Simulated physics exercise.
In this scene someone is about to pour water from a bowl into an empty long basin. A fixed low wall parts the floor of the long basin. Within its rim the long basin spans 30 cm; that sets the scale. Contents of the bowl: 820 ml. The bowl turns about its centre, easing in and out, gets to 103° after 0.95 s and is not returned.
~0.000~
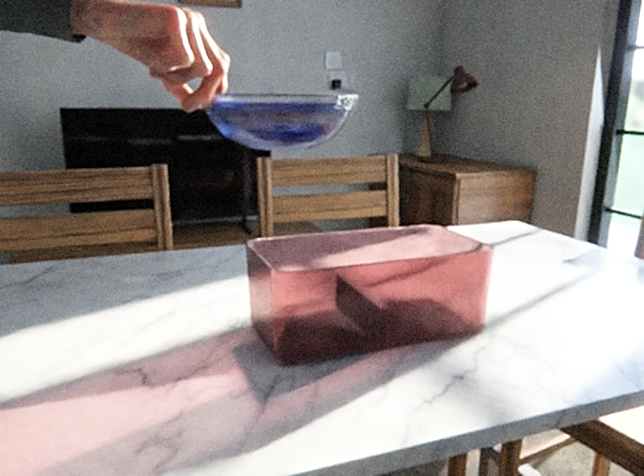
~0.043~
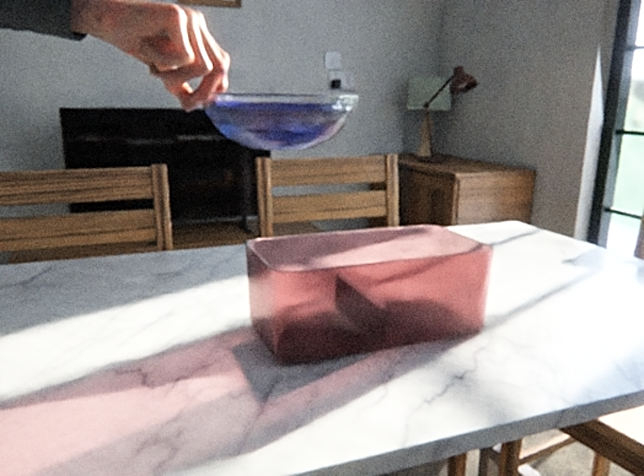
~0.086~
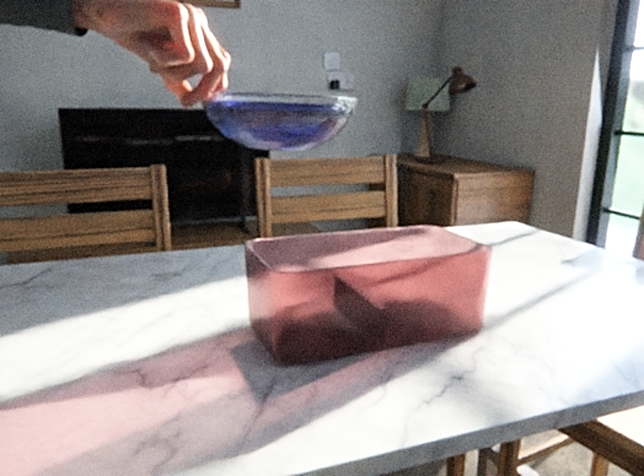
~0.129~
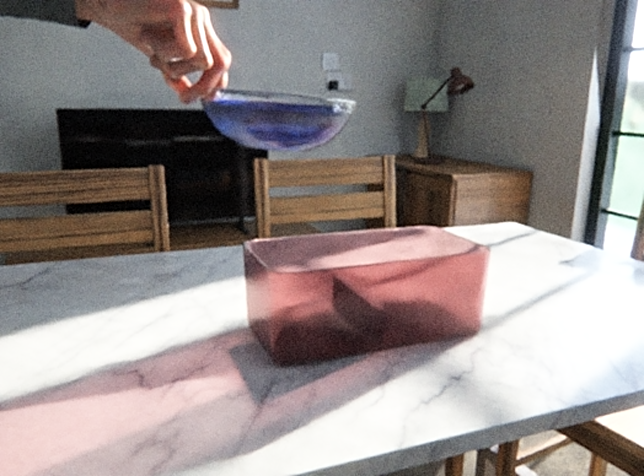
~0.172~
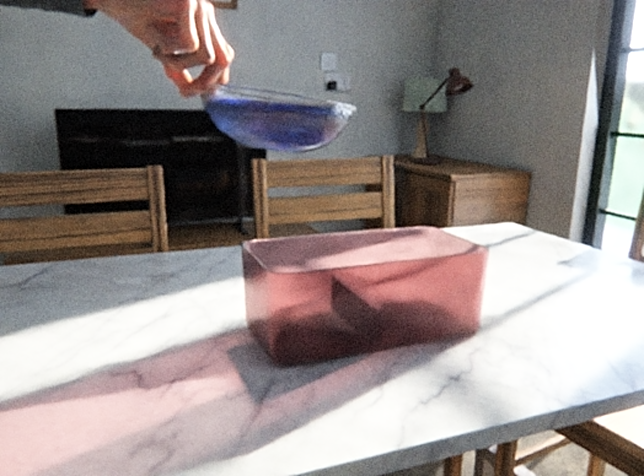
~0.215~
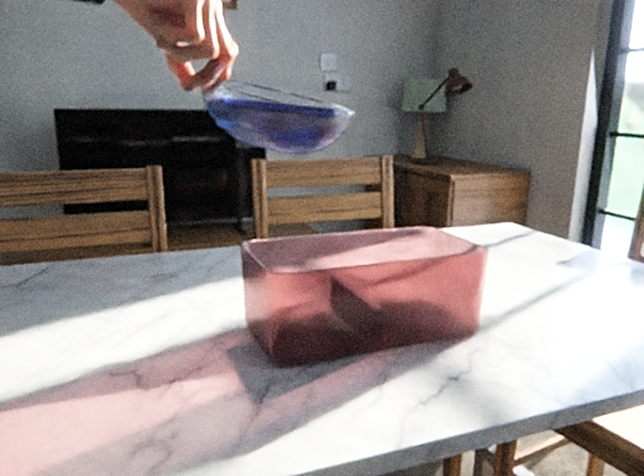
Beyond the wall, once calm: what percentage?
78 out of 100.
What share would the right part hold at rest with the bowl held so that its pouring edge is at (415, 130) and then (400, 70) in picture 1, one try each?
I'd say 80 percent on the first go, 80 percent on the next.
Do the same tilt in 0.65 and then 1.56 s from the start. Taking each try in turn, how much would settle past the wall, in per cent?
70 in a hundred, followed by 85 in a hundred.
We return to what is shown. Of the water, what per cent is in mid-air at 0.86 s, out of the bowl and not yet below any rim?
I'd put it at about 4 per cent of the liquid.
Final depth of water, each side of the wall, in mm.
Some 8 mm on the left and some 28 mm on the right.
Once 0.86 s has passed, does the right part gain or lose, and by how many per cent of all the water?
Its share increases, some 1 in a hundred.
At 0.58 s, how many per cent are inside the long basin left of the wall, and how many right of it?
About 1 left, 28 right.
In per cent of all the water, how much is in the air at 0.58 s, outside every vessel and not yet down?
It comes to about 52 percent.
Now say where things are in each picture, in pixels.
It leans 0°; its right rim is at (350, 98); the water meets the walls at (206, 103) and (344, 105); the long basin's rim runs from (258, 257) to (465, 237); the wall's top is at (359, 290), in the first picture.
It leans 1°; its right rim is at (350, 98); the water meets the walls at (205, 103) and (344, 105), in the second picture.
It leans 2°; its right rim is at (349, 101); the water meets the walls at (205, 102) and (343, 107), in the third picture.
It leans 5°; its right rim is at (348, 105); the water meets the walls at (205, 101) and (342, 109), in the fourth picture.
It leans 8°; its right rim is at (347, 110); the water meets the walls at (205, 100) and (342, 111), in the fifth picture.
It leans 12°; its right rim is at (347, 116); the water meets the walls at (208, 100) and (344, 113), in the sixth picture.
Then, 0.58 s in, the tilt is 70° and 19 per cent is still to pour, 1 is left of the wall and 27 right of it.
Then, 0.86 s in, the tilt is 101° and 0 per cent is still to pour, 17 is left of the wall and 77 right of it.
Then, 1.14 s in, the tilt is 103° and 0 per cent is still to pour, 19 is left of the wall and 78 right of it.
Then, 1.45 s in, the tilt is 103° and 0 per cent is still to pour, 19 is left of the wall and 78 right of it.
Finally, 19 per cent lies left of the wall, 78 right of it and 3 outside.
